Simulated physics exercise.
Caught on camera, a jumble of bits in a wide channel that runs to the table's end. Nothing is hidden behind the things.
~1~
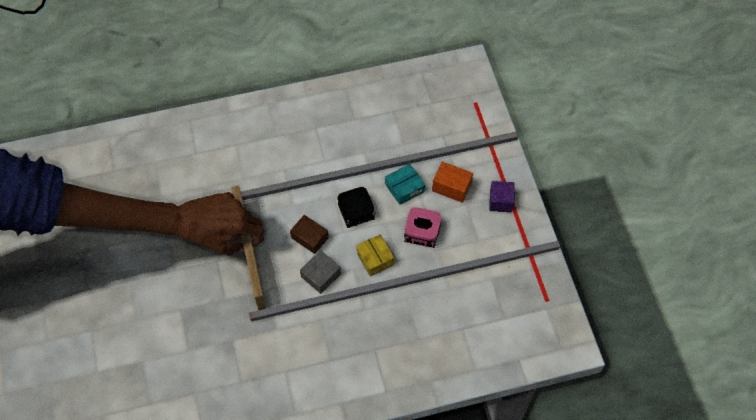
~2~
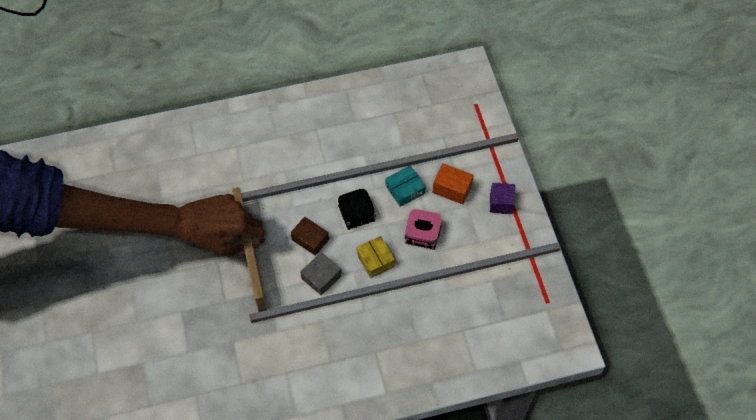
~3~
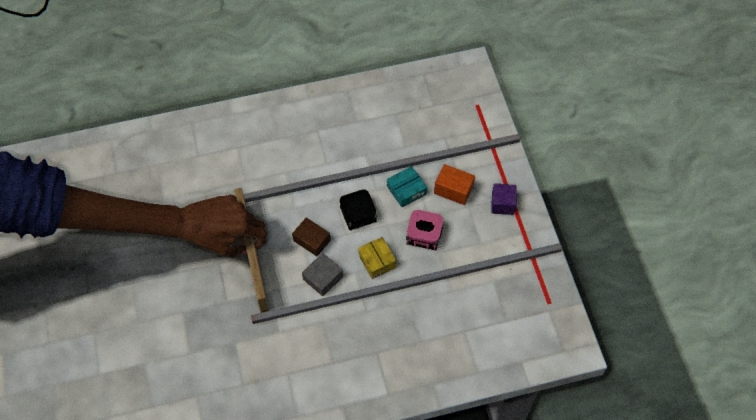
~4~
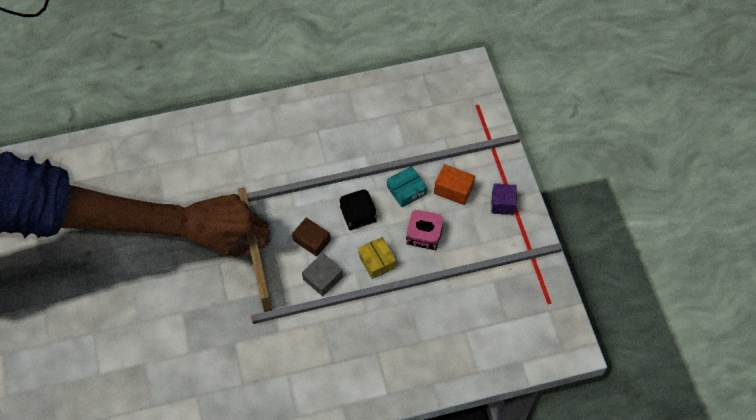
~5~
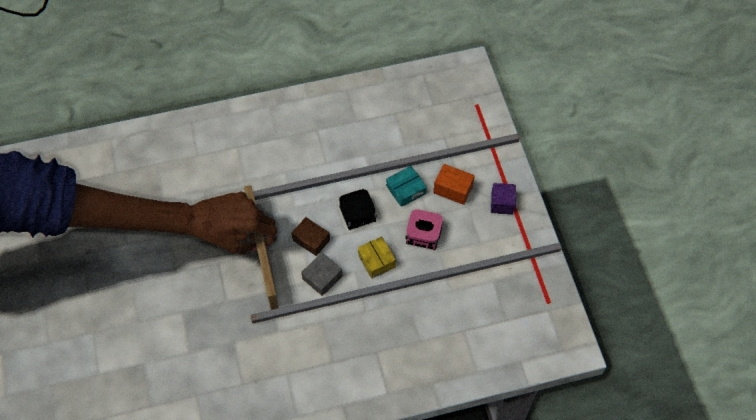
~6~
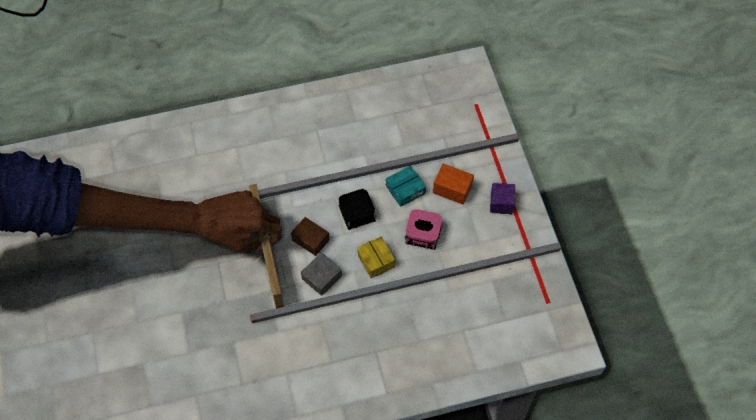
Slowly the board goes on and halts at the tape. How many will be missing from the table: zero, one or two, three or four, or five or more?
In the end the number that fall off is five or more.
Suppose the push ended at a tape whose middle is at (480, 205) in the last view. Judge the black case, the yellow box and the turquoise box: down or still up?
The black case holds on, the yellow box holds on, the turquoise box holds on.
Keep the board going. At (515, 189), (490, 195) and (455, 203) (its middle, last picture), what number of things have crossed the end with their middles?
Past the end: 5, 2 and 0.
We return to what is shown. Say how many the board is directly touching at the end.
That makes 3.
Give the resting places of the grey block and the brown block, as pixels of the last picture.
About (540, 233), and the other about (523, 197).
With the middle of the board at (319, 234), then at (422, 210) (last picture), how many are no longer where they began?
2 and 8.
Soon after, none off yet; purple block at rest near (503, 199); orange block at rest near (453, 184); pink case at rest near (424, 230).
Then, none off yet; purple block moved a little near (515, 201); orange block moved about its own width near (497, 178); pink case moved well along near (473, 198).
By the end, the number that fall off is five or more; fallen, yellow box, turquoise box, pink case, orange block and purple block.
